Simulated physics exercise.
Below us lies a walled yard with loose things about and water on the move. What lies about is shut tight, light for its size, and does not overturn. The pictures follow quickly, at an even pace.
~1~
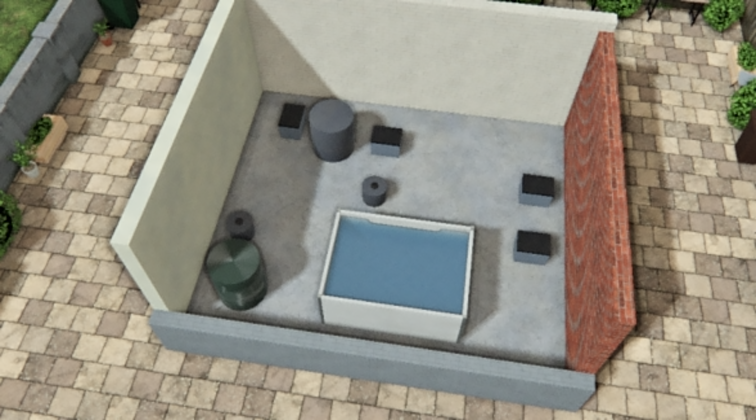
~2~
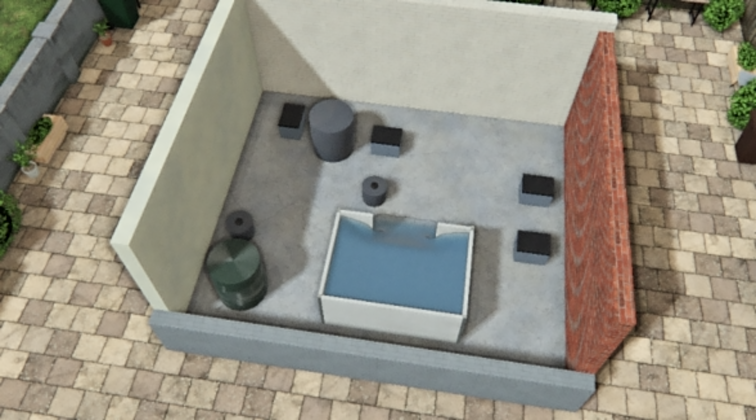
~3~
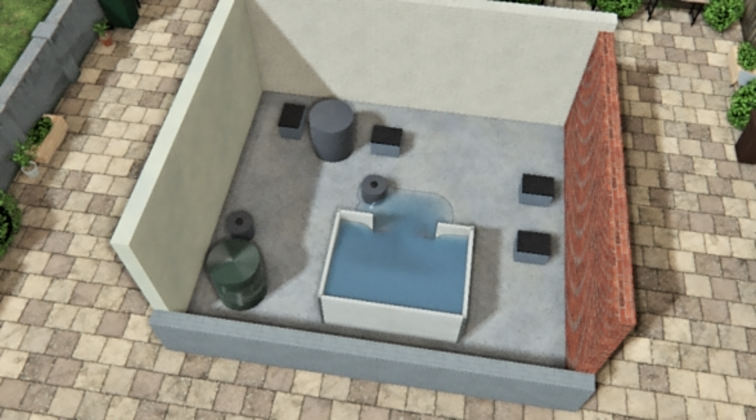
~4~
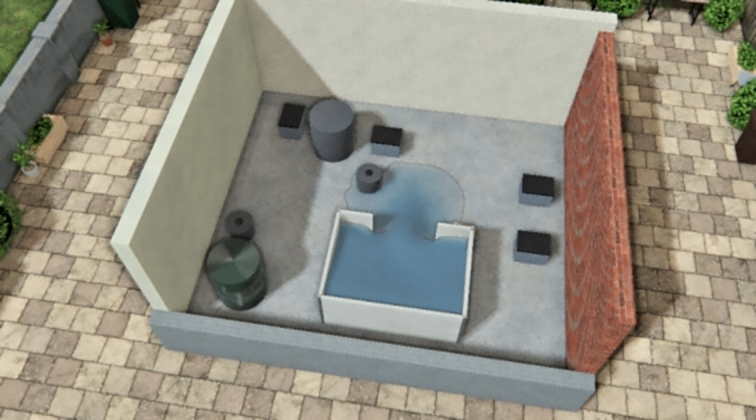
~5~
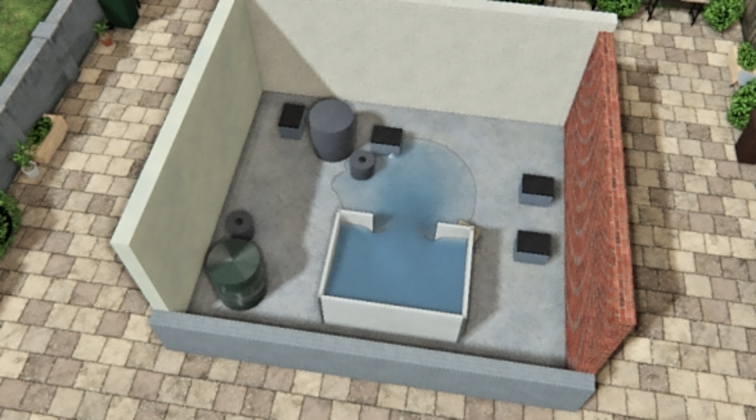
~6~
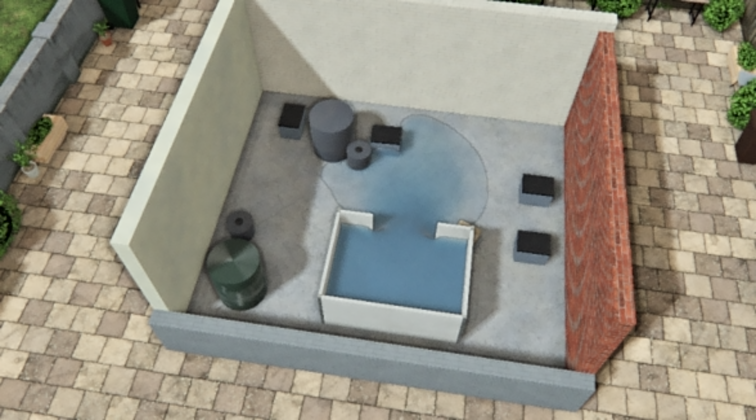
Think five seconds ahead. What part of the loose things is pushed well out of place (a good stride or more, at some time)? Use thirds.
It is two thirds or above.
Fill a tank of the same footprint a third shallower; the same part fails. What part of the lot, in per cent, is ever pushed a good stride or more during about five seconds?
I make it 60 per cent.
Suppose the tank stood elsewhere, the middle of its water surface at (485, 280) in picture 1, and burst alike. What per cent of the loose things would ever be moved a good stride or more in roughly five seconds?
I make it 70 per cent.
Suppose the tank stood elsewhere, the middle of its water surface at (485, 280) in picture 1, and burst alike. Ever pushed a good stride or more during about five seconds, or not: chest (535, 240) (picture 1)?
Answer: Less than that.
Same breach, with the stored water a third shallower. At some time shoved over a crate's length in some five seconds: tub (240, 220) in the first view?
My call: Less than that.
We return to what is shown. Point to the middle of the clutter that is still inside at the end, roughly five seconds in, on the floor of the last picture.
Close to (353, 244).
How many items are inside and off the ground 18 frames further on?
The number is 3.
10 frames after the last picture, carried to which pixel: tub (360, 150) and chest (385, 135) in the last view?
Near (359, 108) and (339, 89).
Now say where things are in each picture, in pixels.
In the first frame, a tub at (374, 186), on the bottom; a tote is out of sight; 0 of 7 have shifted.
In the second frame, a tub at (374, 186) rests on the ground; a tote is out of sight; 0 of 7 have shifted.
In the third frame, a tub at (374, 184) rests on the ground; a tote is out of sight; 1 of 7 have shifted.
In the fourth frame, a tub at (369, 173) rests on the ground, close to its start; a tote at (464, 232), on the bottom, close to its start; 2 of 7 have shifted.
In the fifth frame, a tub at (362, 160), on the bottom, a stride from its start; a tote at (467, 231), on the bottom, close to its start; 2 of 7 have shifted.
In the sixth frame, a tub at (359, 150), on the bottom, a stride from its start; a tote at (467, 231), on the bottom, close to its start; 2 of 7 have shifted.
A moment on, 2 of 7 are well off their spots; 1 afloat.
Next, 2 of 7 are well off their spots; 2 afloat.
Later, 4 of 7 are well off their spots; 3 afloat.
In the end, 6 of 7 are well off their spots, and 6 have been at some point; 6 afloat.
